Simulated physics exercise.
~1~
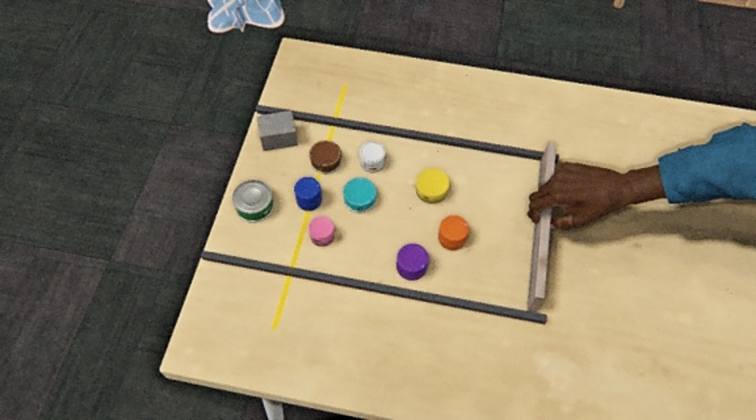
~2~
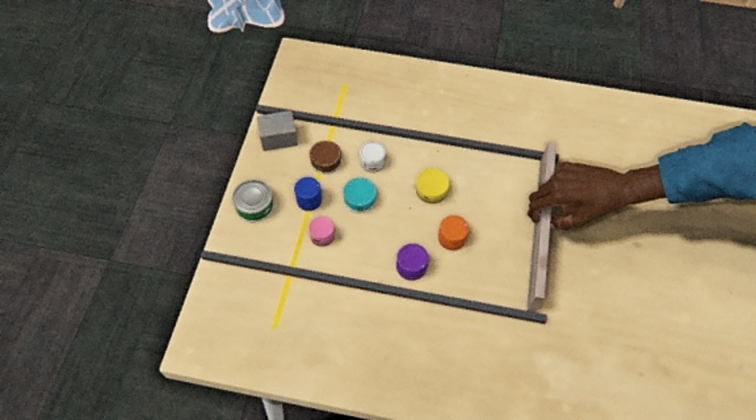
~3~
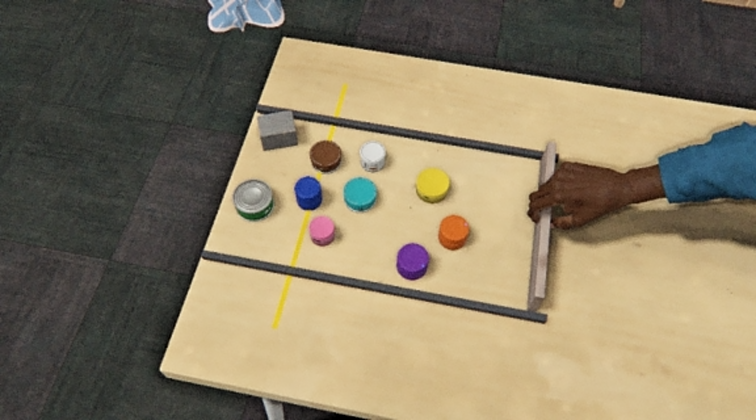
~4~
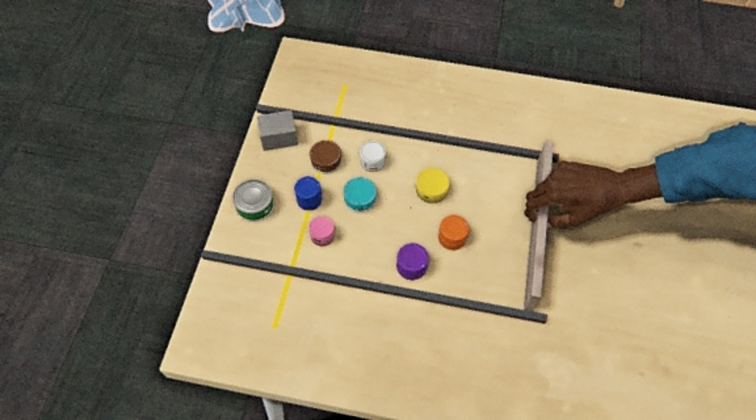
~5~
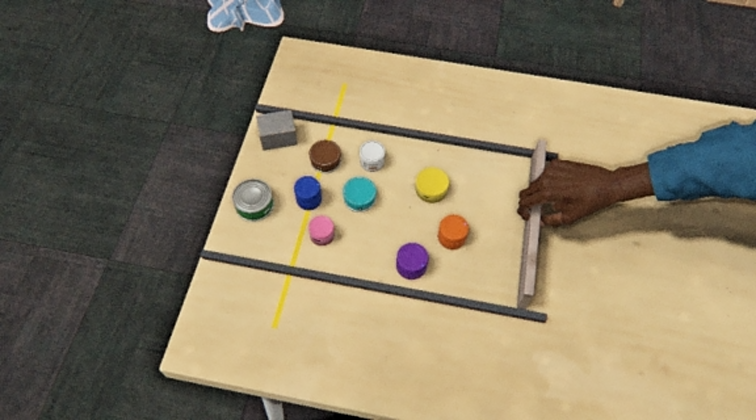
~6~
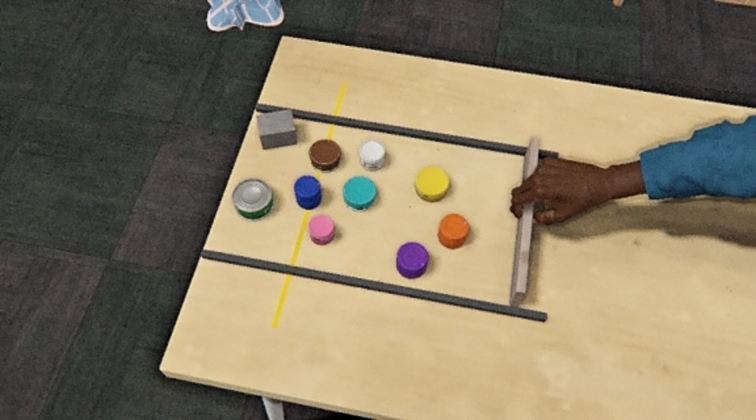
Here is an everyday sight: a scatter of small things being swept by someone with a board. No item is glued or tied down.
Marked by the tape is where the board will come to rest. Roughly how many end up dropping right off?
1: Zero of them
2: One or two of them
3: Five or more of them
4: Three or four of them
Answer: 1.
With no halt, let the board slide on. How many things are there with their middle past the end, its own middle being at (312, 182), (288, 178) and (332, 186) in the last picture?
The numbers are 0, 2 and 0.
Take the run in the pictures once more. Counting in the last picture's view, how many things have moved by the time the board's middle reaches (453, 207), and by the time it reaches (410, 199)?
First 1, then 3.
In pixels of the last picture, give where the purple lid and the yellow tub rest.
Reading them off: First (281, 242); then (305, 161).
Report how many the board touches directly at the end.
Tally at the end: 5.
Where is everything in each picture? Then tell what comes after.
Green pot (253, 201); grey block (277, 131); blue lid (308, 194); board (542, 224); tape (314, 193), in the first frame.
Grey block (277, 131); pink tub (322, 232), in the second frame.
Blue lid (309, 194); board (542, 224), in the third frame.
Green pot (254, 200); turquoise pot (360, 195), in the fourth frame.
Grey block (277, 130); yellow tub (432, 185), in the fifth frame.
Green pot (253, 200); grey block (277, 130); blue lid (308, 193); board (525, 219); tape (313, 192), in the sixth frame.
A little later, none off yet; green pot at rest near (253, 200); grey block at rest near (277, 130); blue lid at rest near (308, 193).
When it is over, the number that fall off is zero.
